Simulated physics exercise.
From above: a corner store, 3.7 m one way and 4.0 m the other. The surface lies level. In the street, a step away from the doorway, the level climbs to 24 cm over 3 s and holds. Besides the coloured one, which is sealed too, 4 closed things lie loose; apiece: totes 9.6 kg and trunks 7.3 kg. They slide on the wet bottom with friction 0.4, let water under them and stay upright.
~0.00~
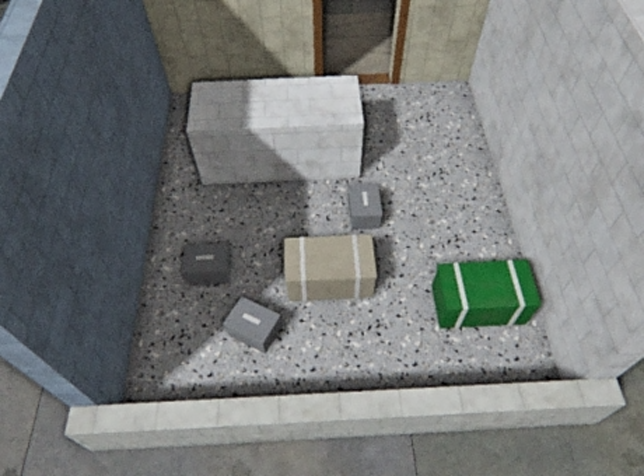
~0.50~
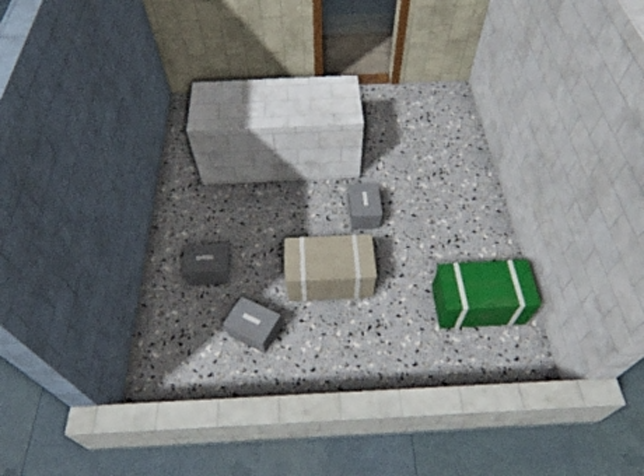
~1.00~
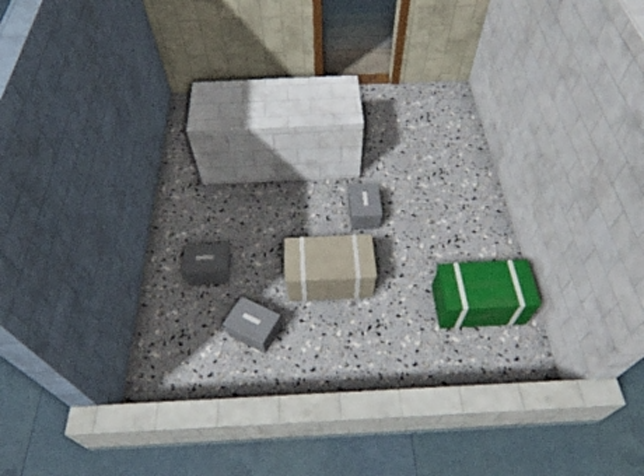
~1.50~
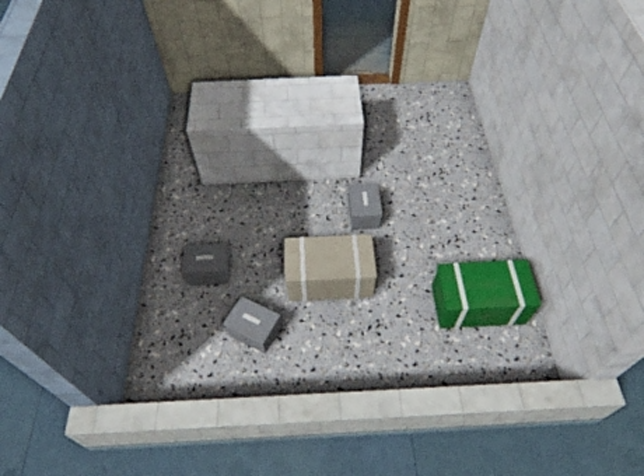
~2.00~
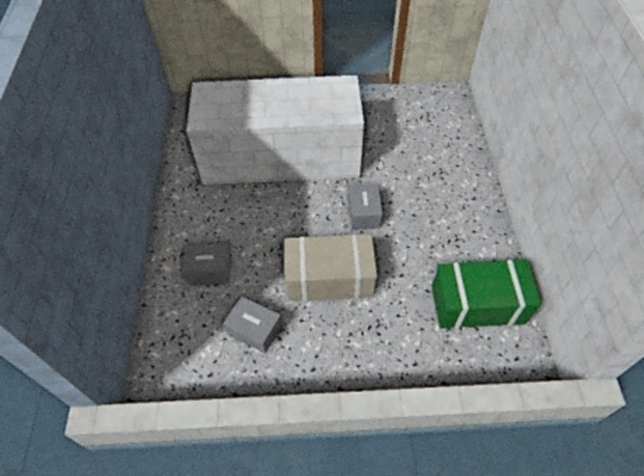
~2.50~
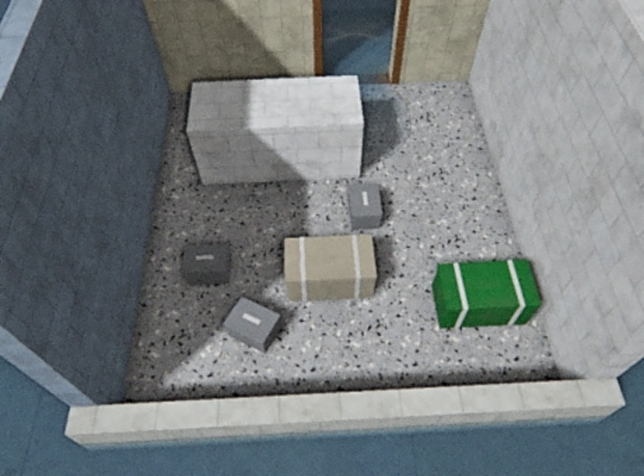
Water spreads across the street outside while the green trunk and other boxes stay still.
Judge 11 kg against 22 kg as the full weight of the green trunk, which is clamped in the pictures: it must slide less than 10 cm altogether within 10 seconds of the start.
Verdict: Neither weight holds it.
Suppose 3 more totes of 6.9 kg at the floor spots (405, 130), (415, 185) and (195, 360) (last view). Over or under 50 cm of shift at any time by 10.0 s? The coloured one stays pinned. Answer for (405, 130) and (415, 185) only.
In that order: More, more.
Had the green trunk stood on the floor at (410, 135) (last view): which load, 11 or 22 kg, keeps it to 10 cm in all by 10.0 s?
Neither is enough.
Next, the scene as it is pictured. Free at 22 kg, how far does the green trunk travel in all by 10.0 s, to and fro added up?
Some 300 cm in all.
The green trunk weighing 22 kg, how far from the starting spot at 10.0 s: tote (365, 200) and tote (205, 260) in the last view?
In that order: 0 cm, 30 cm.
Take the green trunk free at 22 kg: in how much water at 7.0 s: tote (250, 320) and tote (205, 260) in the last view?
About 2 and 3 cm.
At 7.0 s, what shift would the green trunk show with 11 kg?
Roughly 140 cm.
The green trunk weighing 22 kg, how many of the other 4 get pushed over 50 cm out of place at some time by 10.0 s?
I count 1.
After 3.5 s the green trunk would be 0 cm from its start with 11 kg and 0 cm from its start with 22 kg; 0 cm of water round it then.
After 4.5 s the green trunk would be 16 cm from its start with 11 kg and 4 cm from its start with 22 kg; 5 cm of water round it then.
After 7.0 s the green trunk would be 140 cm from its start with 11 kg and 118 cm from its start with 22 kg; 8 cm of water round it then.
After 10.0 s the green trunk would be 186 cm from its start with 11 kg and 242 cm from its start with 22 kg; 12 cm of water round it then.
